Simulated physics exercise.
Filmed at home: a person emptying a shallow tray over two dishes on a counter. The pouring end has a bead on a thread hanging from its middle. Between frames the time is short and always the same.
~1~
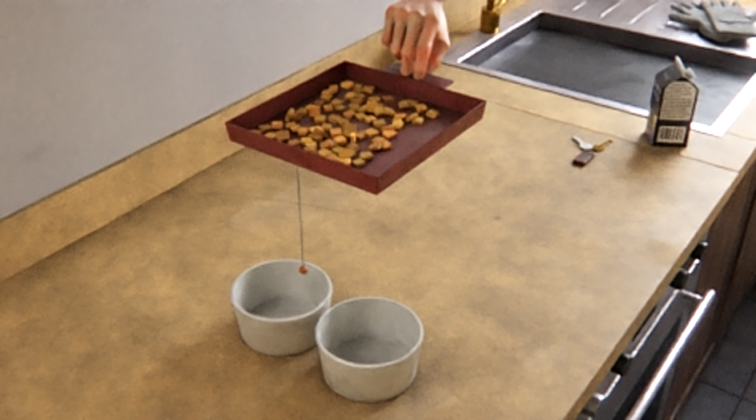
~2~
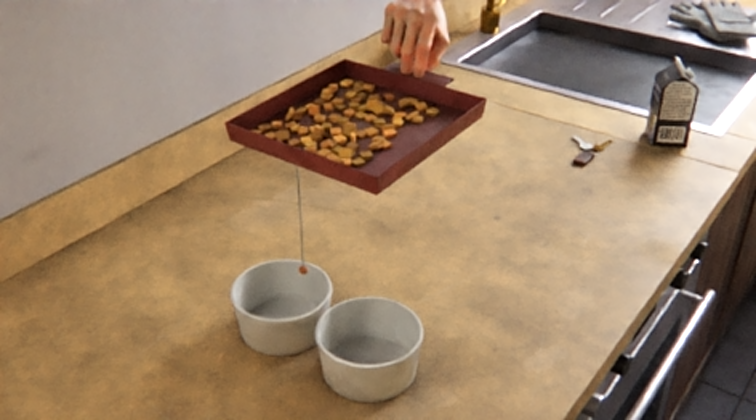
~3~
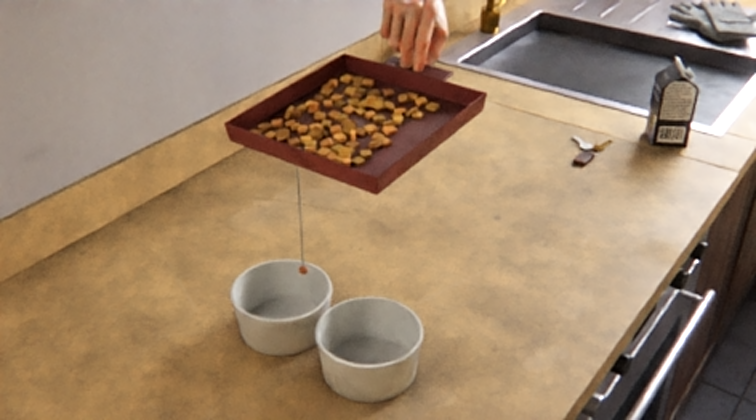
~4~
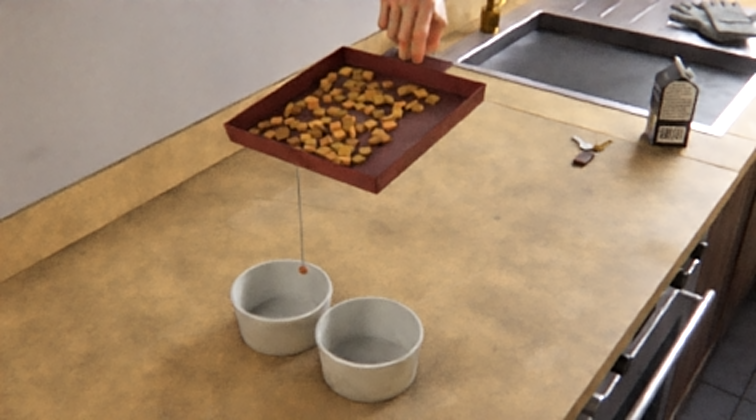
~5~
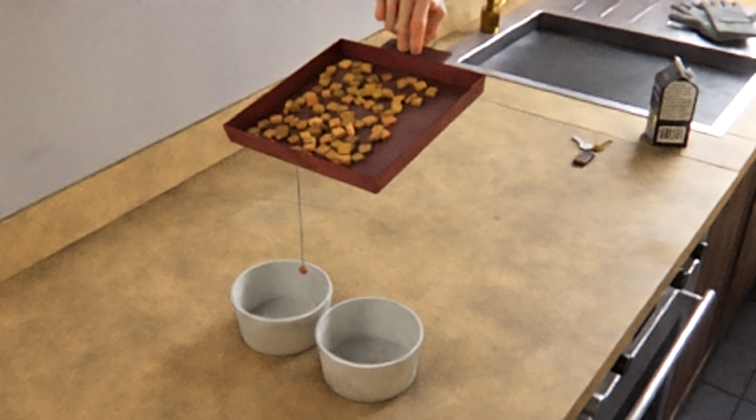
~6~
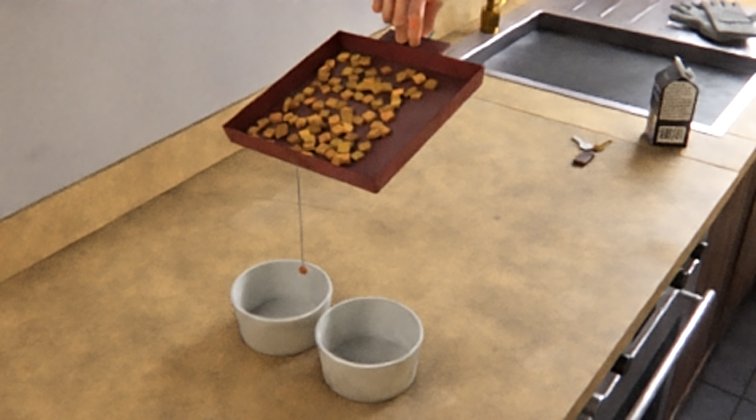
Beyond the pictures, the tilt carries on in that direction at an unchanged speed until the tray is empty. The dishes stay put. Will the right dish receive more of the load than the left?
No, oh, the winner here is the left dish, by the look of it.
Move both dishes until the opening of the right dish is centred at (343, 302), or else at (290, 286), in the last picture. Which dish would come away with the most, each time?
In order of the tries: The dish on the left side, then the dish on the right side.
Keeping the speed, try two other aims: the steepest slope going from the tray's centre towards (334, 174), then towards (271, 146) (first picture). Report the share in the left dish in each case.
The first try gives close to 20 per cent, the second close to 20 per cent.
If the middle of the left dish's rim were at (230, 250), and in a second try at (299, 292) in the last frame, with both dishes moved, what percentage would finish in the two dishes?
40 %, 30 %.
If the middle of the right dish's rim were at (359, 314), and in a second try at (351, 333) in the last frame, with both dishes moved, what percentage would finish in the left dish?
30 and 50 %.
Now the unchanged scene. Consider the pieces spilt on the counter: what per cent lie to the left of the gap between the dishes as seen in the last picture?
Around 100 percent of the pieces.
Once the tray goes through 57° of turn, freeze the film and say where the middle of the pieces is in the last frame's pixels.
Check around (293, 125) in the last picture.
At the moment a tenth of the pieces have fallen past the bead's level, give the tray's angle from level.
Roughly 105 degrees.
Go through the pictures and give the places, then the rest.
The first picture shows corners of the pouring end at (229, 122) and (377, 175), level; middle of the load at (349, 127), cereal squares; left dish at (250, 330); right dish at (338, 375); bead on its thread at (303, 270).
The second picture shows corners of the pouring end at (228, 122) and (377, 175), level; middle of the load at (349, 126).
The third picture shows corners of the pouring end at (228, 123) and (376, 175), tipped barely, level across its low end; middle of the load at (349, 124).
The fourth picture shows corners of the pouring end at (227, 123) and (375, 175), tipped a little, level across its low end; middle of the load at (349, 120).
The fifth picture shows corners of the pouring end at (226, 124) and (374, 176), tipped a little, level across its low end; middle of the load at (348, 116).
The sixth picture shows corners of the pouring end at (226, 125) and (373, 176), tipped a little, level across its low end; middle of the load at (347, 112); left dish at (250, 330); right dish at (338, 375).
Soon after the last picture, tray tipped steeply; all on the tray.
A little later, tray tipped right over; nearly all on the tray; a stray few in the right dish; a stray few outside both; a stray few in the air.
Later still, tray tipped past a quarter turn; a small part in the right dish; about a third in the left dish; about half outside both.
At rest, tray tipped past a quarter turn; a small part in the right dish; about a third in the left dish; about half outside both.
